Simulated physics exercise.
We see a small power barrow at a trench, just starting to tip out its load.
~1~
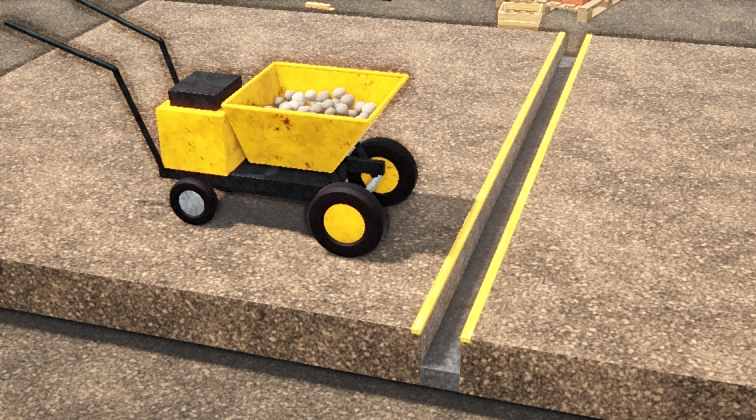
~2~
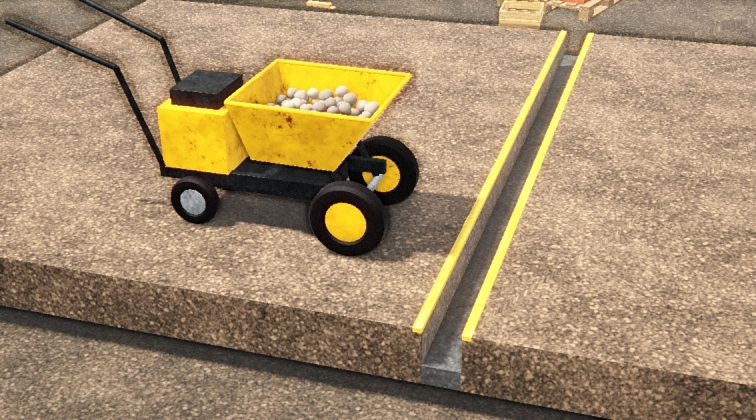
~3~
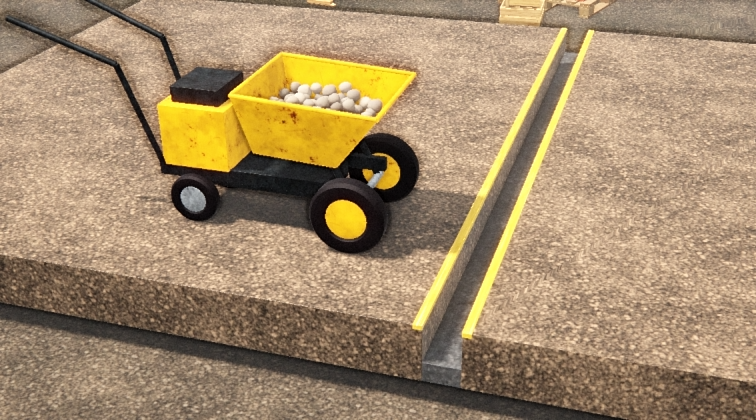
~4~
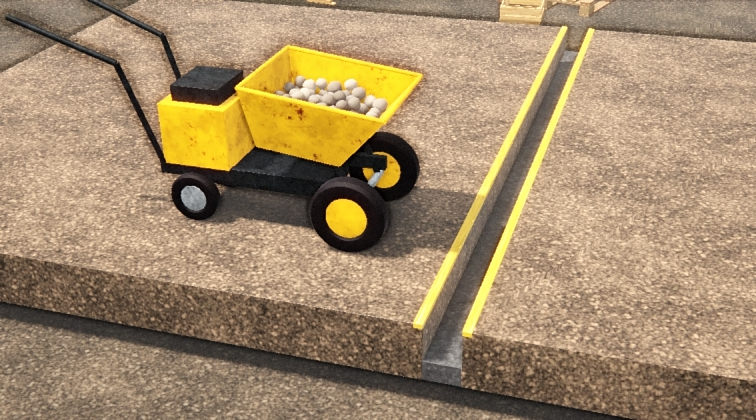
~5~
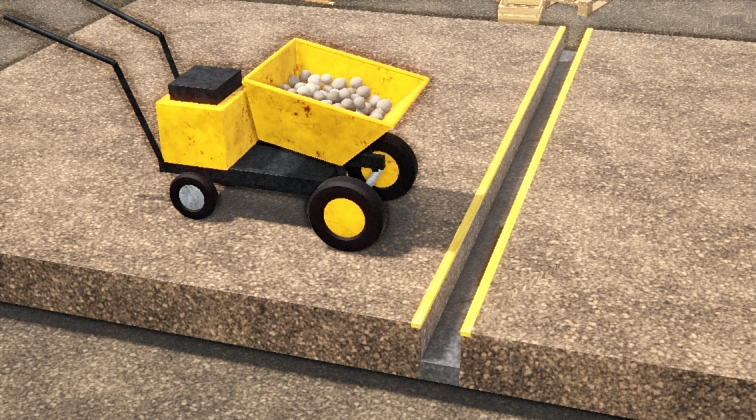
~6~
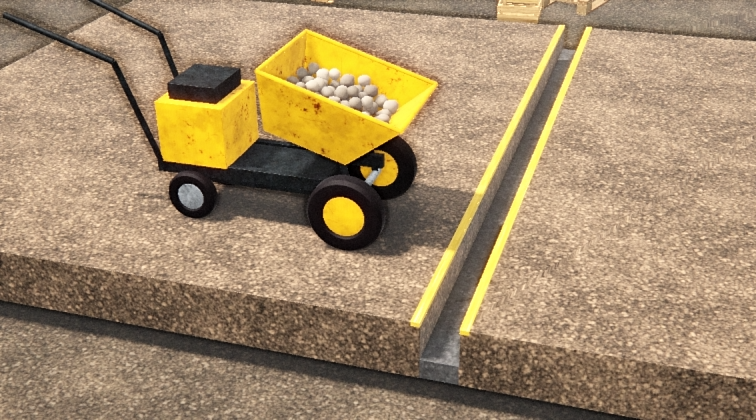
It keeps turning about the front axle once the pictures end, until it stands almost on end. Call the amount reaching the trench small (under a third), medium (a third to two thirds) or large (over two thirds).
Medium.
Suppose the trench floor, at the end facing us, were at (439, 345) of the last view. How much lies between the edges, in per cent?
Something like 40 %.
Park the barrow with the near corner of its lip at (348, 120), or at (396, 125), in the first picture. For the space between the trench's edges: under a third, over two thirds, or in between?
First: Over two thirds; second: Less than a third.
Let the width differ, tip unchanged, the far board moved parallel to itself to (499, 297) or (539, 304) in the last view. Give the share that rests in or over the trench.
Around 80 percent first, around 100 percent second.
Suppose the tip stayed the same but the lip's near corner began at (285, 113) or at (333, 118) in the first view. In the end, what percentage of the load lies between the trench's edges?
You'd get around 20 in a hundred, then 80 in a hundred.
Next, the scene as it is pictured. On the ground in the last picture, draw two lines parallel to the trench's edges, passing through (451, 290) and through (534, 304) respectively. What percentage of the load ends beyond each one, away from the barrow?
Around 80 per cent for the first, and 20 per cent for the second.
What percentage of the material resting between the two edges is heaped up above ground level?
Estimate: Near 0 in a hundred.
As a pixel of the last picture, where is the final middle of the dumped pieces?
The centre comes to rest close to (492, 241).
Soon after the last picture, skip tipped steeply; all in the skip.
A little later, skip tipped right over; nearly all in the skip; a stray few in or heaped over the trench; a stray few beyond it; a stray few falling.
Later still, skip tipped right over; a small part in the skip; a stray few short of the trench; about half in or heaped over the trench; about half beyond it.
By the end, skip tipped right over; a stray few short of the trench; about half in or heaped over the trench; about half beyond it.
